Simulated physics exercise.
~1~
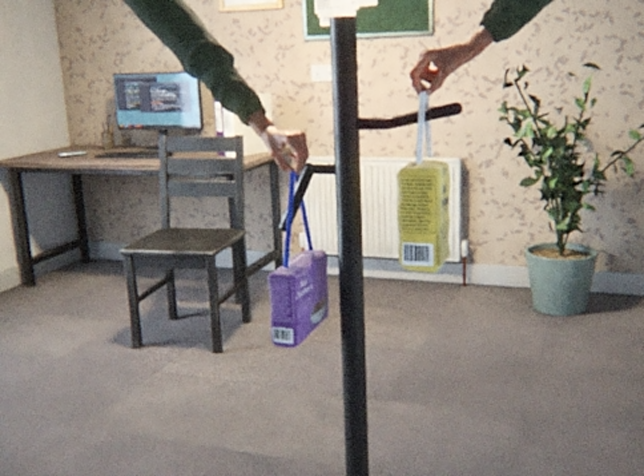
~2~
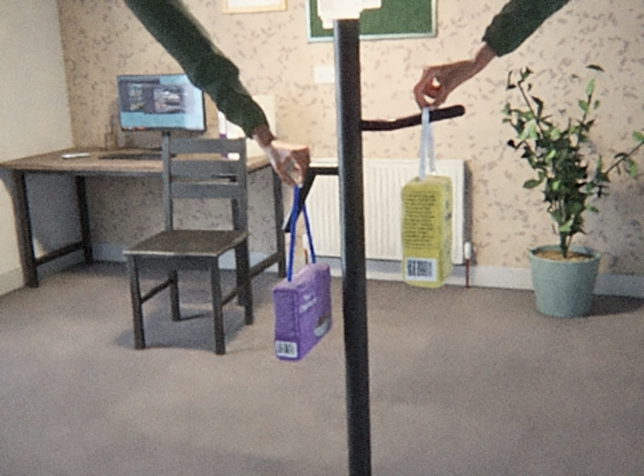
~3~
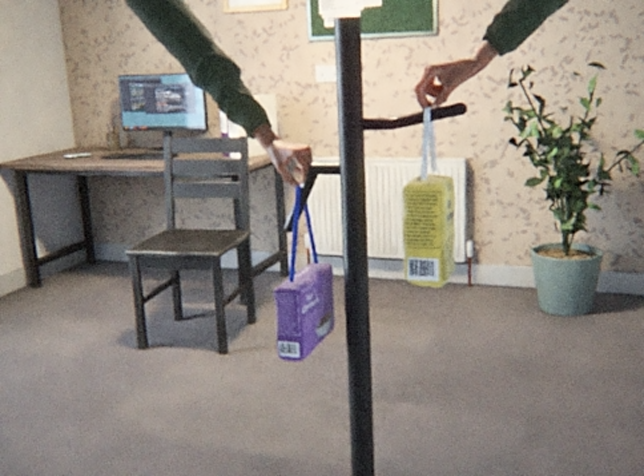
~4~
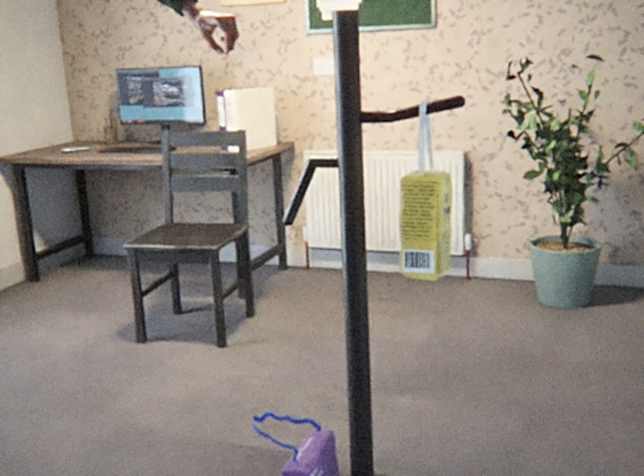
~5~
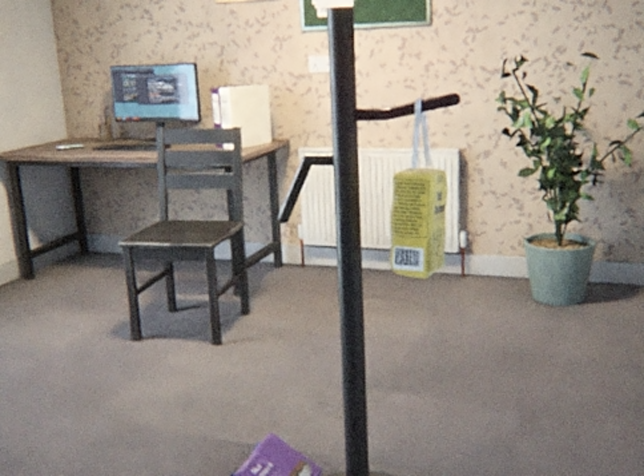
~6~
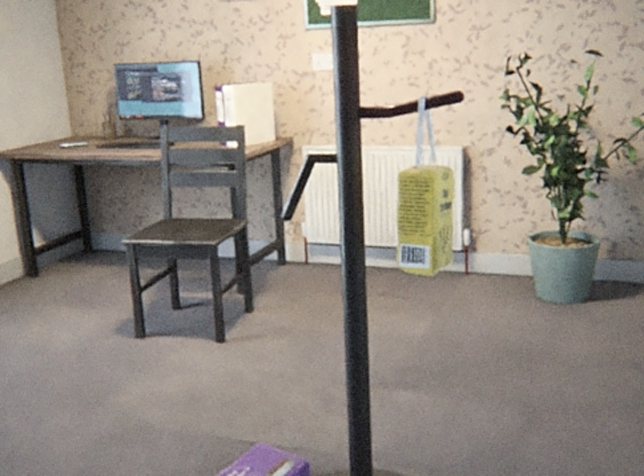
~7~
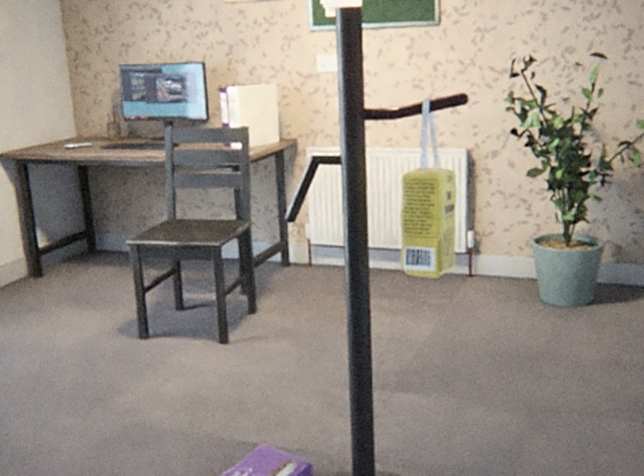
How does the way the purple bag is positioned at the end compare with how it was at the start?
At the start the purple bag was upright, held by its loop beside the stand. By the end it was lying on its side on the floor.
